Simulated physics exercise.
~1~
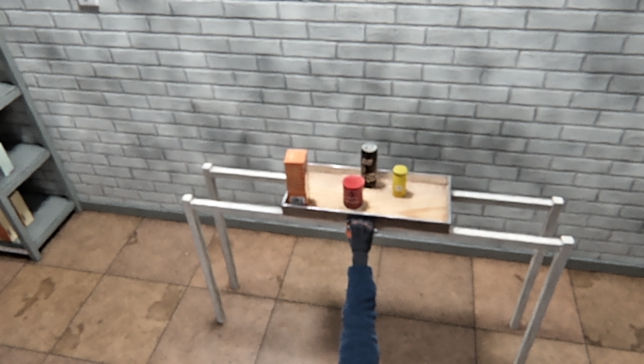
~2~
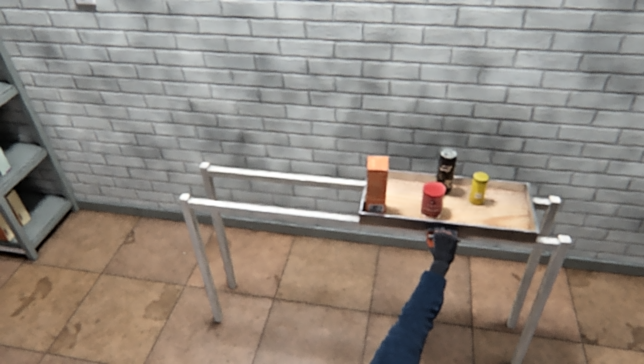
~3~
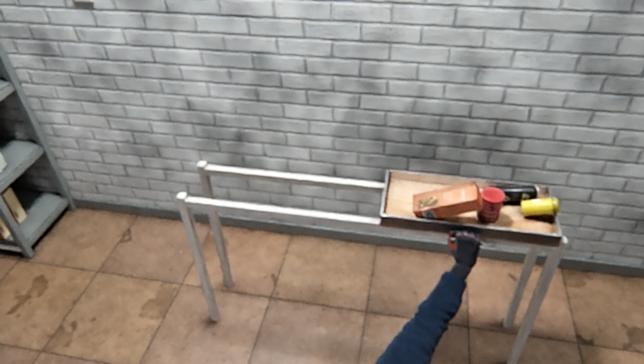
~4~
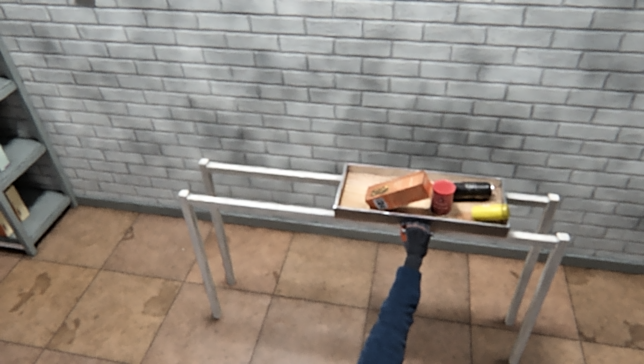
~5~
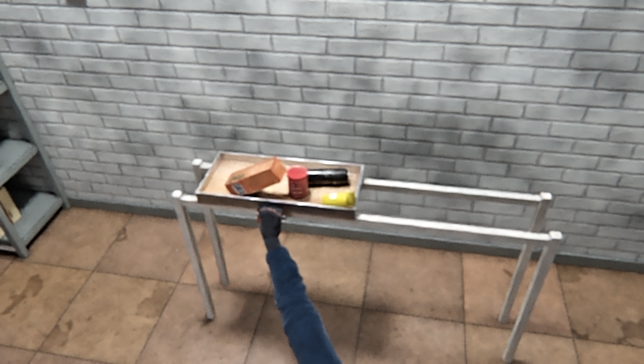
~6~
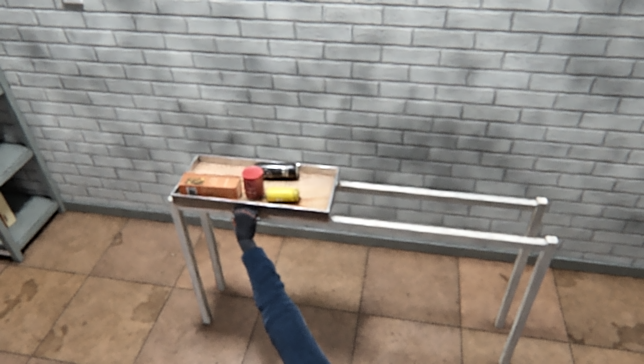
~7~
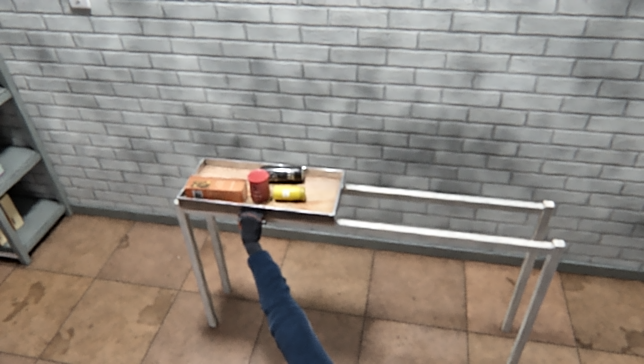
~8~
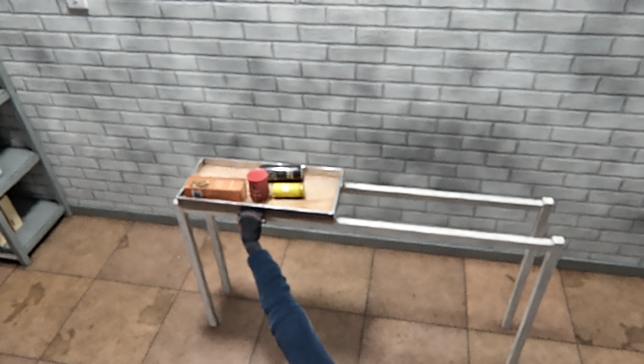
The footage shows a gloved hand sliding a tray right along a metal frame, where the orange carton, black can and yellow shaker topple, then back to the left end, where it rests with those three lying on it and the red tin still upright.
